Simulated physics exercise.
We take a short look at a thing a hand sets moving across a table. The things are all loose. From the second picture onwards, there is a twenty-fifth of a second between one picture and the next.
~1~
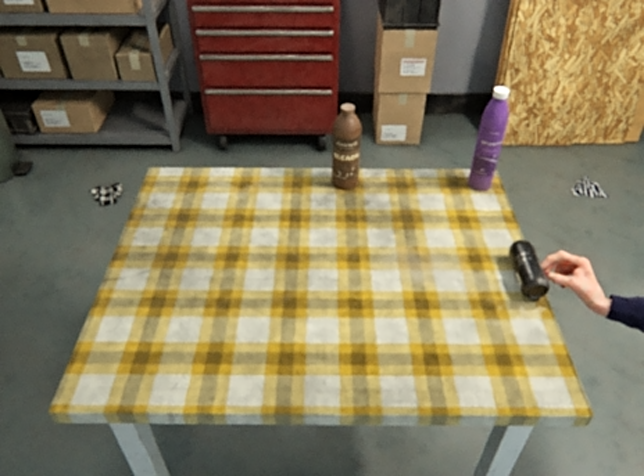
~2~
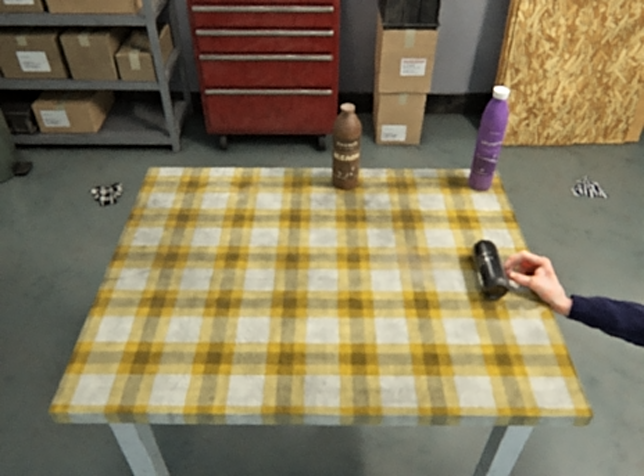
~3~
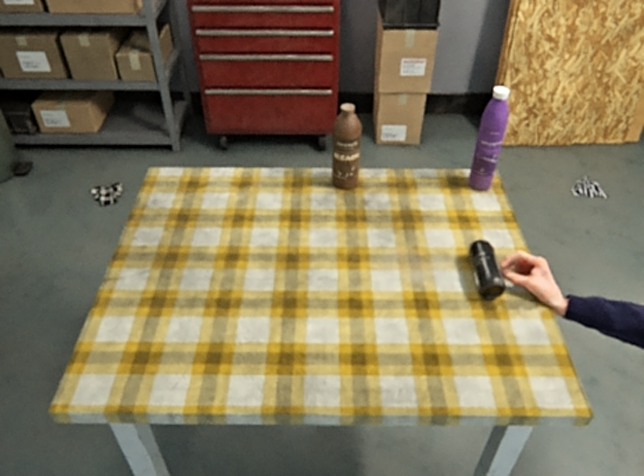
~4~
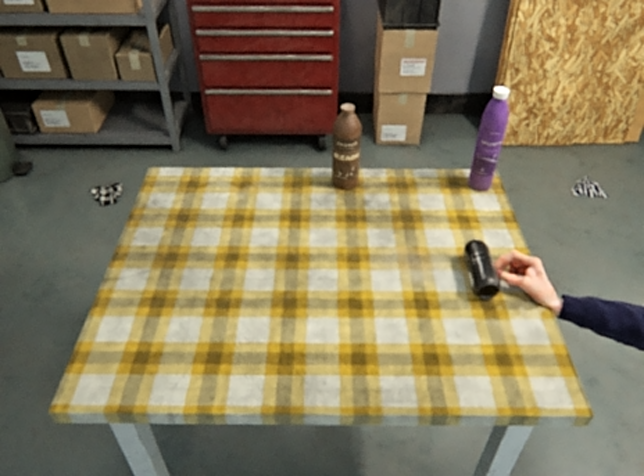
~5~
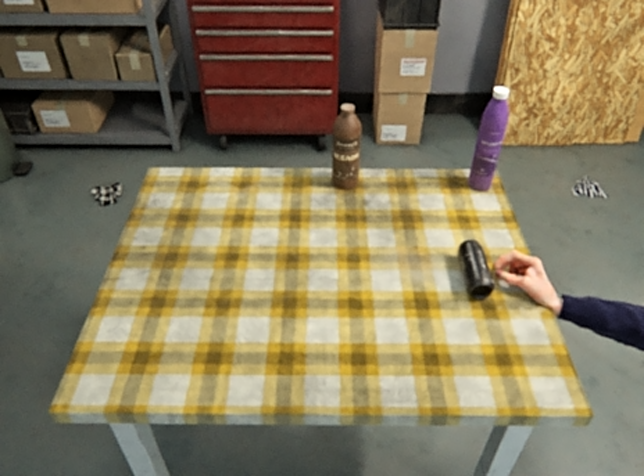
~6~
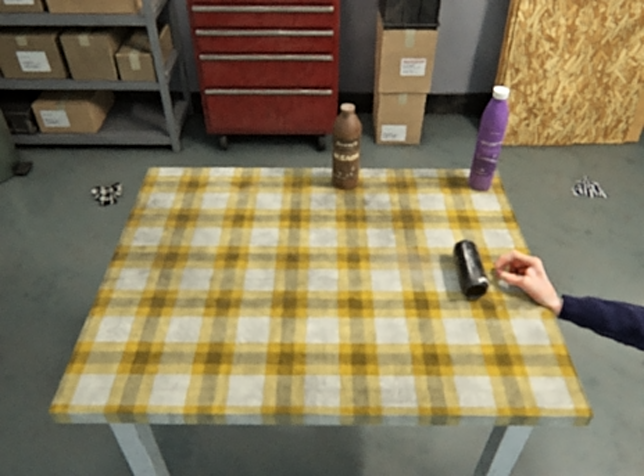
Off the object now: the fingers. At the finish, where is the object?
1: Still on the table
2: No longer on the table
The answer is 1.
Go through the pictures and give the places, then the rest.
Under the hand; black can (528, 269), in the first frame.
Under the hand; black can (490, 269), in the second frame.
Under the hand; black can (486, 269), in the third frame.
Black can (481, 269), in the fourth frame.
Black can (475, 269), in the fifth frame.
Black can (470, 269) moved a little, in the sixth frame.
Then, 0.10 s later than the last frame, black can moved about its own width near (458, 269).
Then, 0.20 s later than the last frame, black can moved about its own width near (448, 268).
Then, 0.40 s later than the last frame, black can moved well along near (436, 269).
When it is over, moved from the start, black can. End places, in pixels of the last picture, black can near (432, 269).
